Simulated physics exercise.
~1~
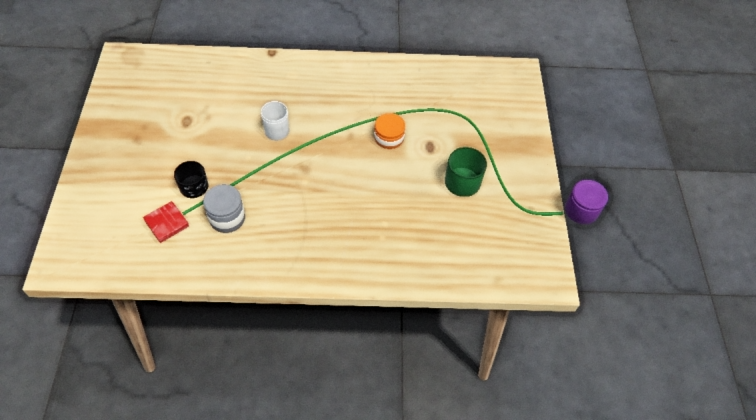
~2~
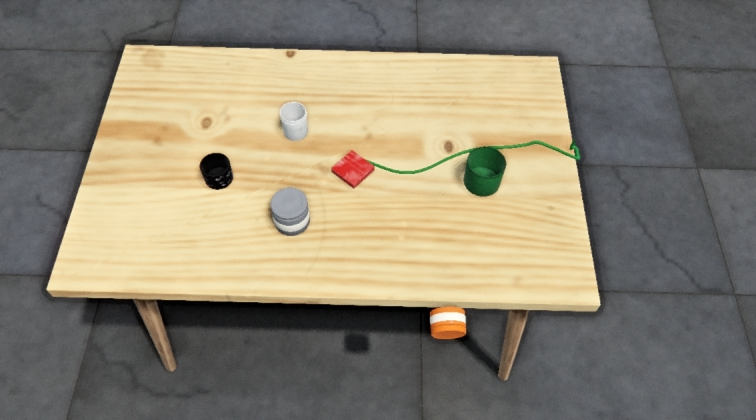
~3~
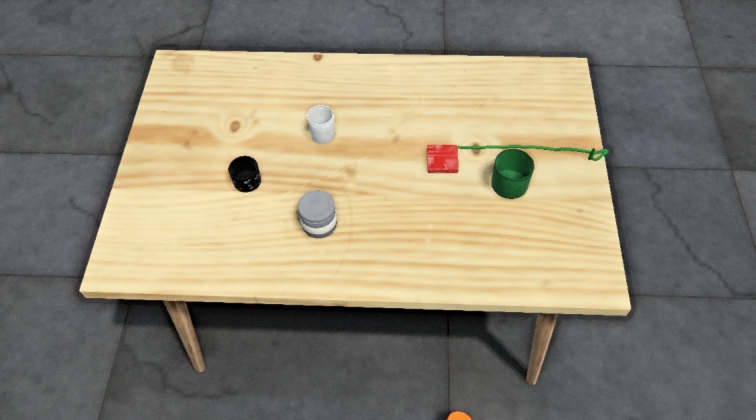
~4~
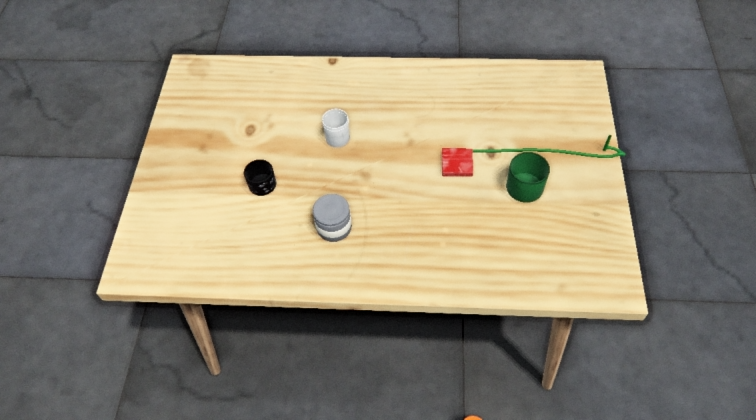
A green cable running from a red block past several containers trails off the table's right edge with a purple cup, dragging the block rightward, while an orange canister drops to the floor; the block stops near the green mug, and the other containers remain on the table.
